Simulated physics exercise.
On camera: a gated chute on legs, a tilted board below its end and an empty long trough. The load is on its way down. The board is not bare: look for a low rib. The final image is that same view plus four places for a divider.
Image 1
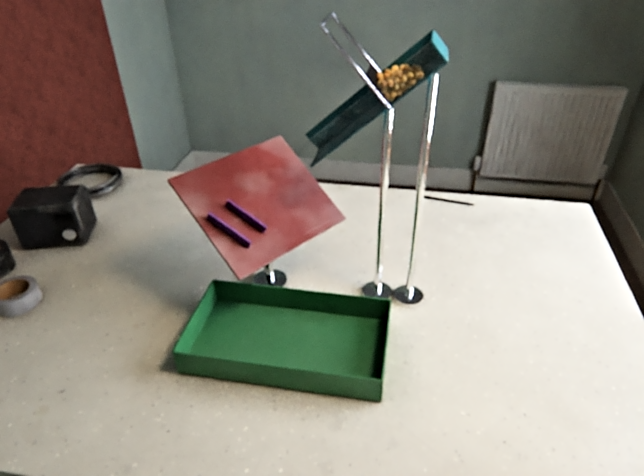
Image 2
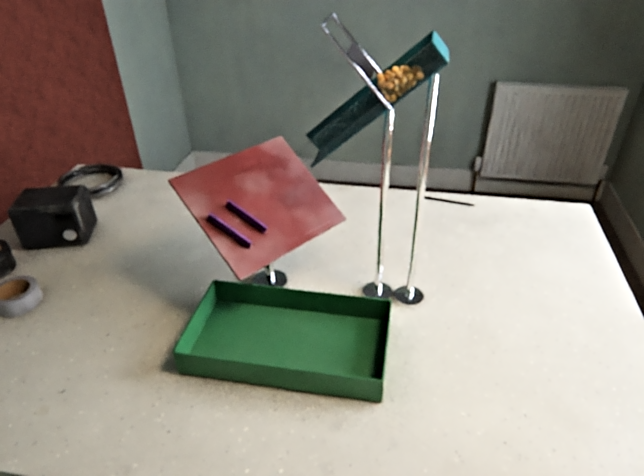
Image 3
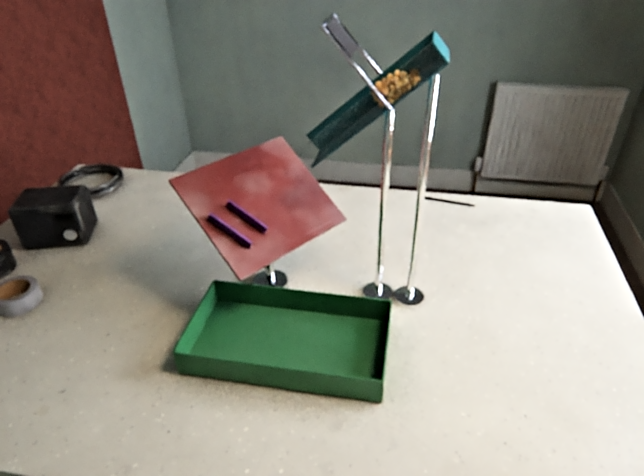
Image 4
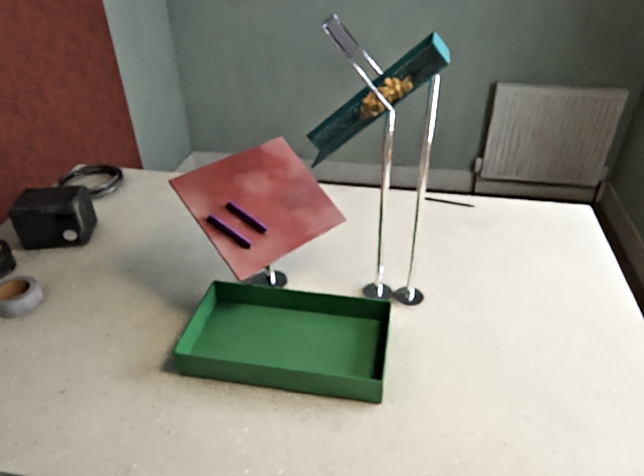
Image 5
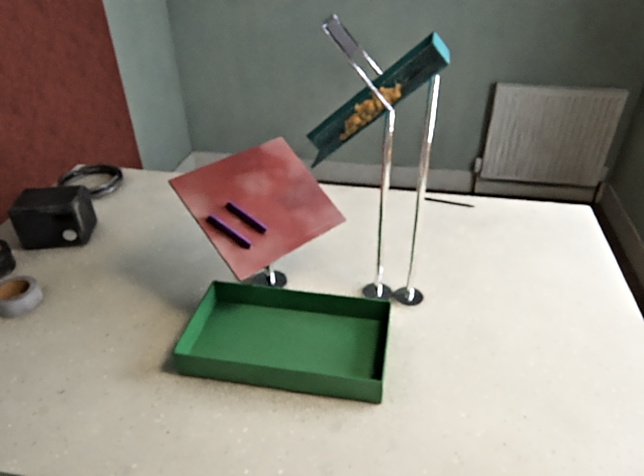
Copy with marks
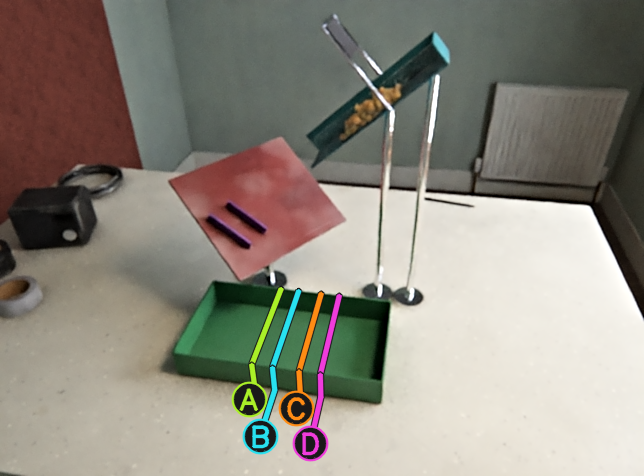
On a pale tabletop, a heap of small yellowish pieces slid down a sloping teal chute toward its lower left end, above a tilted red board with two purple ribs and an empty green tray.
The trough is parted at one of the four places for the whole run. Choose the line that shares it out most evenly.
The answer is line C.
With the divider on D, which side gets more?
More lands on the left.
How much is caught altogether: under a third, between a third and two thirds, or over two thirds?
Over two thirds.
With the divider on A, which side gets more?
Right.
On the marked copy, line A crosses the front rim at (252, 363); line B crosses the front rim at (272, 366); line C crosses the front rim at (299, 370); line D crosses the front rim at (320, 373).
With A, of what is caught, none on the left of the divider, all on the right.
With B, of what is caught, a stray few on the left of the divider, nearly all on the right.
With C, of what is caught, about a third on the left of the divider, about two thirds on the right.
With D, of what is caught, nearly all on the left of the divider, a small part on the right.
